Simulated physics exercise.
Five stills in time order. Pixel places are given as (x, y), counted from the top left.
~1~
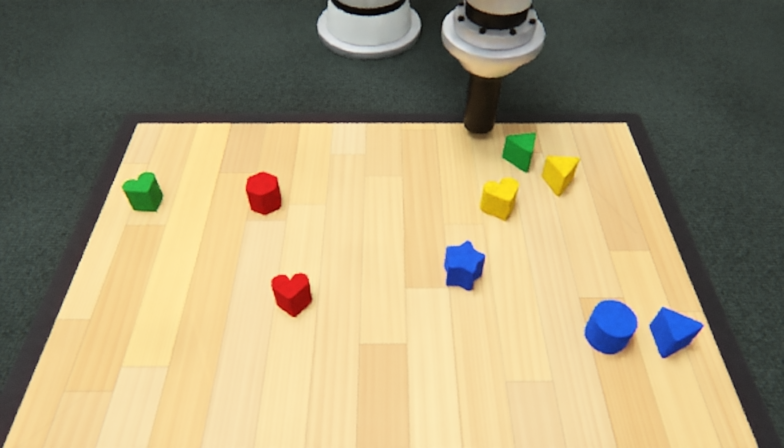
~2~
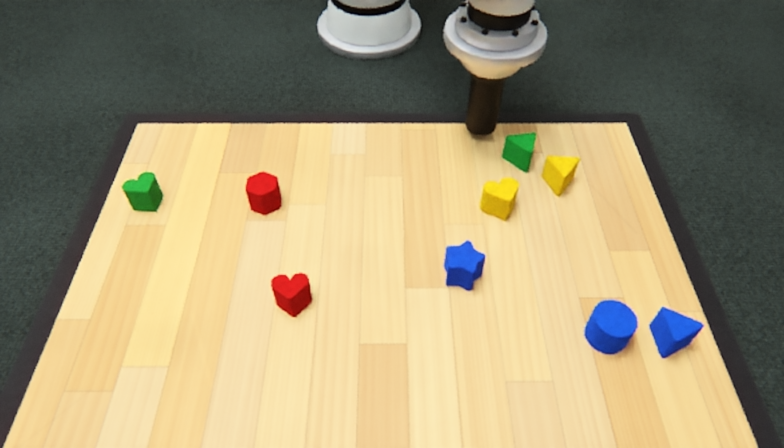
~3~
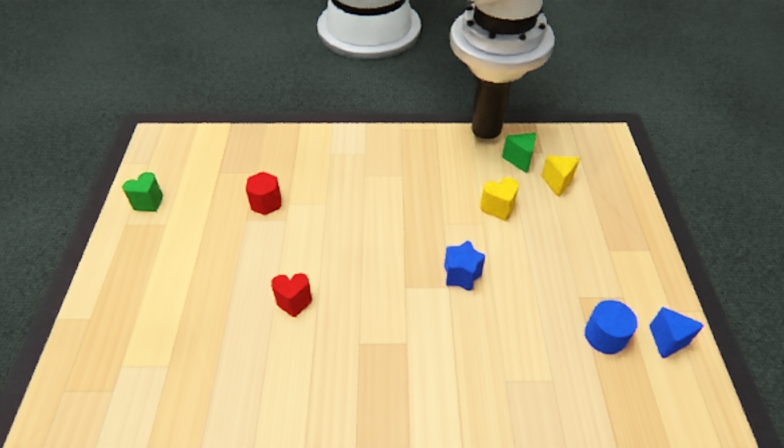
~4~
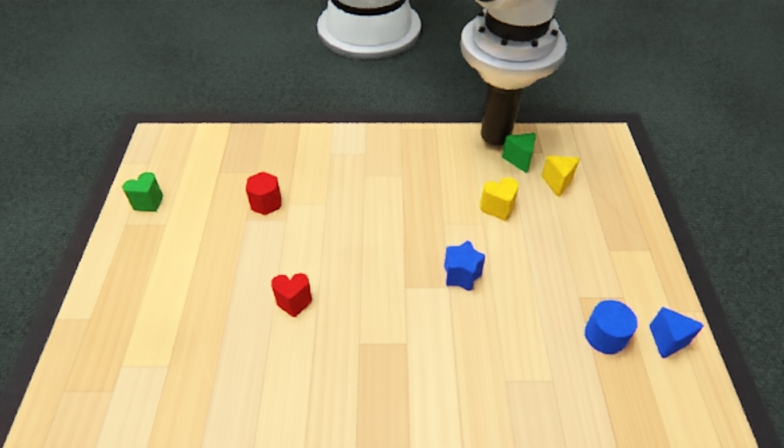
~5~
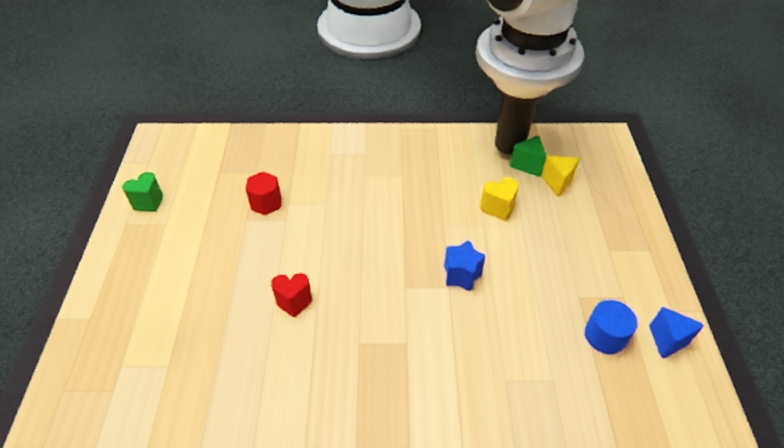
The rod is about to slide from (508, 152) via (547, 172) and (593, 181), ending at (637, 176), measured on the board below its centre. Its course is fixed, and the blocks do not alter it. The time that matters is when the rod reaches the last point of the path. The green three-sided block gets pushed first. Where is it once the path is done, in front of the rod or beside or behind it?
I'd say the green three-sided block has slipped off and sits beside or behind the rod.
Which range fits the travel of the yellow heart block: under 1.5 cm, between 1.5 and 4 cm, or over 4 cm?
Its displacement is below 1.5 cm.
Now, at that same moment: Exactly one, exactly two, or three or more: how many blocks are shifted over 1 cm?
My answer is two.
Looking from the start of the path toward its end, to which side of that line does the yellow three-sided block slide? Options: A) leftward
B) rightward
Correct choice: B.
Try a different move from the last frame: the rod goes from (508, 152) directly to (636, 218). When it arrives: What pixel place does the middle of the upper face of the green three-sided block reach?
The centre of its top will be at (575, 186).
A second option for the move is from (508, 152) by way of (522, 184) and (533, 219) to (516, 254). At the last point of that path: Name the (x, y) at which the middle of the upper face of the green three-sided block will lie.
My estimate: (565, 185).
On the path given first. One third of the way, rod at (549, 165); green three-sided block at (562, 172), turned 25° clockwise; yellow three-sided block at (585, 175), turned 75° anticlockwise.
Two thirds of the way, rod at (597, 174); green three-sided block at (570, 178), turned 40° clockwise; yellow three-sided block at (603, 183), turned 20° anticlockwise.
At the end, rod at (640, 168); yellow heart block not moved; green three-sided block at (570, 178), turned 40° clockwise; yellow three-sided block at (604, 183), turned 15° anticlockwise.
